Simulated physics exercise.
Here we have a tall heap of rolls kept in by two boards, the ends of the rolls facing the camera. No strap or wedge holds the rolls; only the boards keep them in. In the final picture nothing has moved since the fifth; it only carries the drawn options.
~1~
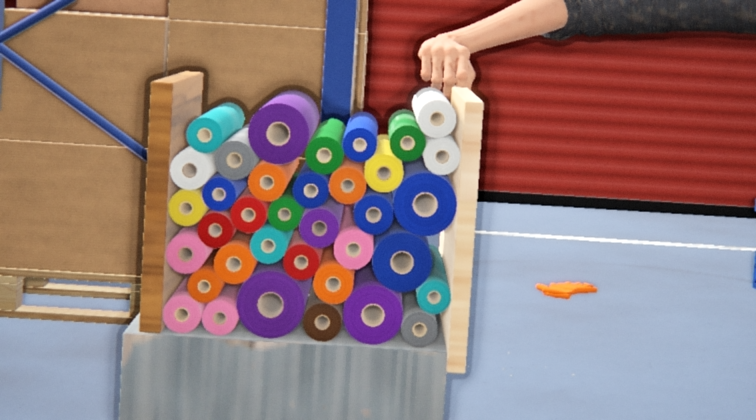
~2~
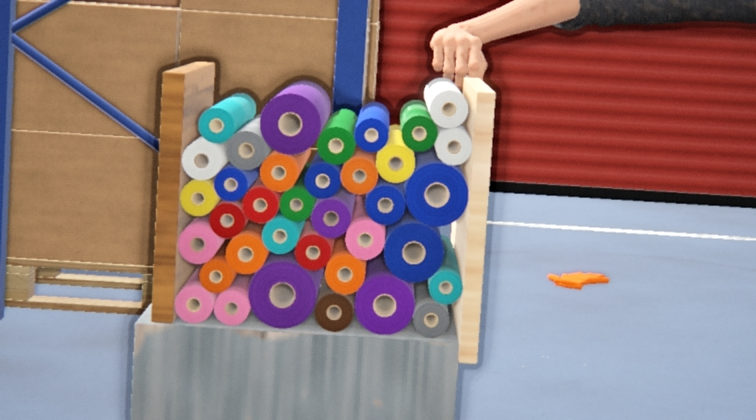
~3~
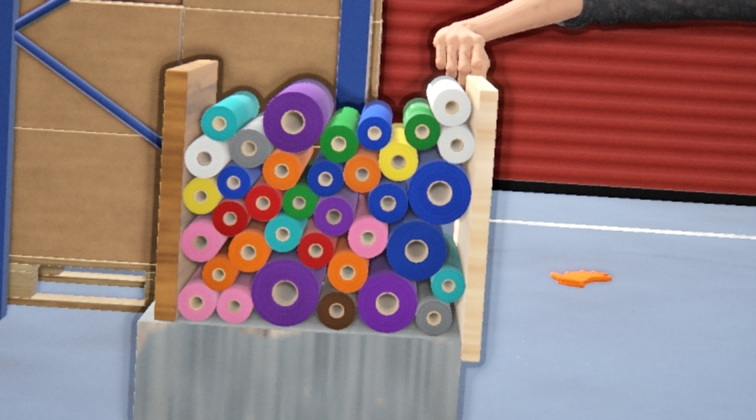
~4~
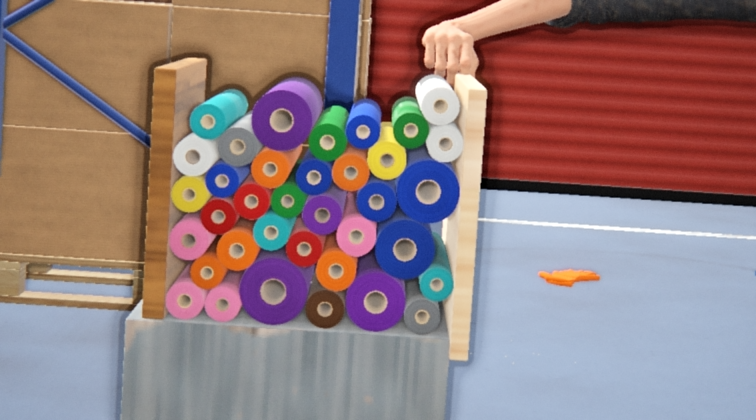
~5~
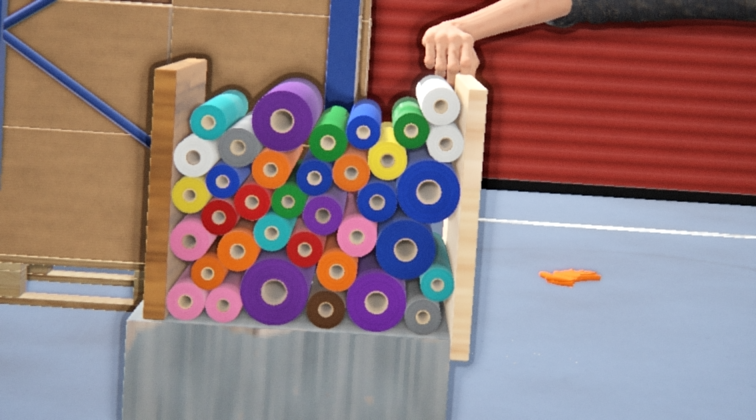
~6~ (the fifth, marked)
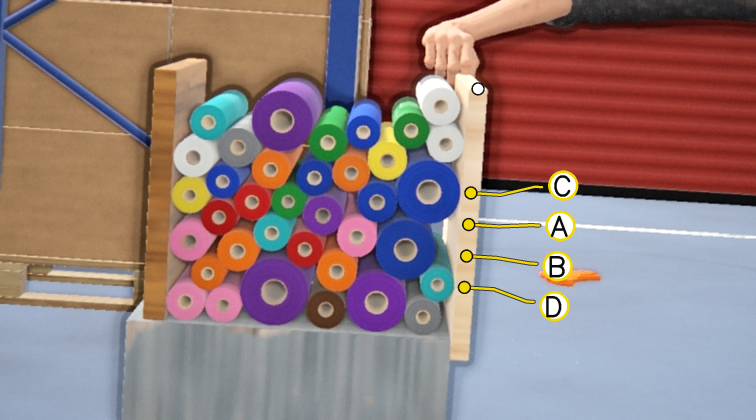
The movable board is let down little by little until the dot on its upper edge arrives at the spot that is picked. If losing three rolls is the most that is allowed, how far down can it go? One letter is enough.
The lowest mark that will do is A.
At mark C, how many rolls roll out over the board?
At C the number is two.
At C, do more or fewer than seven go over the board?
Fewer than seven.
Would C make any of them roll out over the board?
Yes.
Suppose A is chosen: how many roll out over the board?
The count is two.
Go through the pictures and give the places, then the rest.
An orange roll (267, 182); a grey roll (234, 160); a turquoise roll (204, 135), in the first frame.
A turquoise roll (216, 126); side board (469, 207), in the second frame.
A pink roll (196, 302); a grey roll (434, 318), in the third frame.
A red roll (304, 249); a blue roll (428, 192), in the fourth frame.
A green roll (288, 202); an orange roll (271, 169); a grey roll (238, 147), in the fifth frame.
On the marked copy, A at (469, 224); B at (466, 256); C at (471, 193); D at (464, 288); the white dot at (478, 89).
Taking A. A third of the way, top of the board (464, 149).
Two thirds of the way, top of the board (459, 221).
When it is over, top of the board (459, 223), two out over the board.
As for the rest, B four out over the board; C two out over the board; D more than three out over the board.
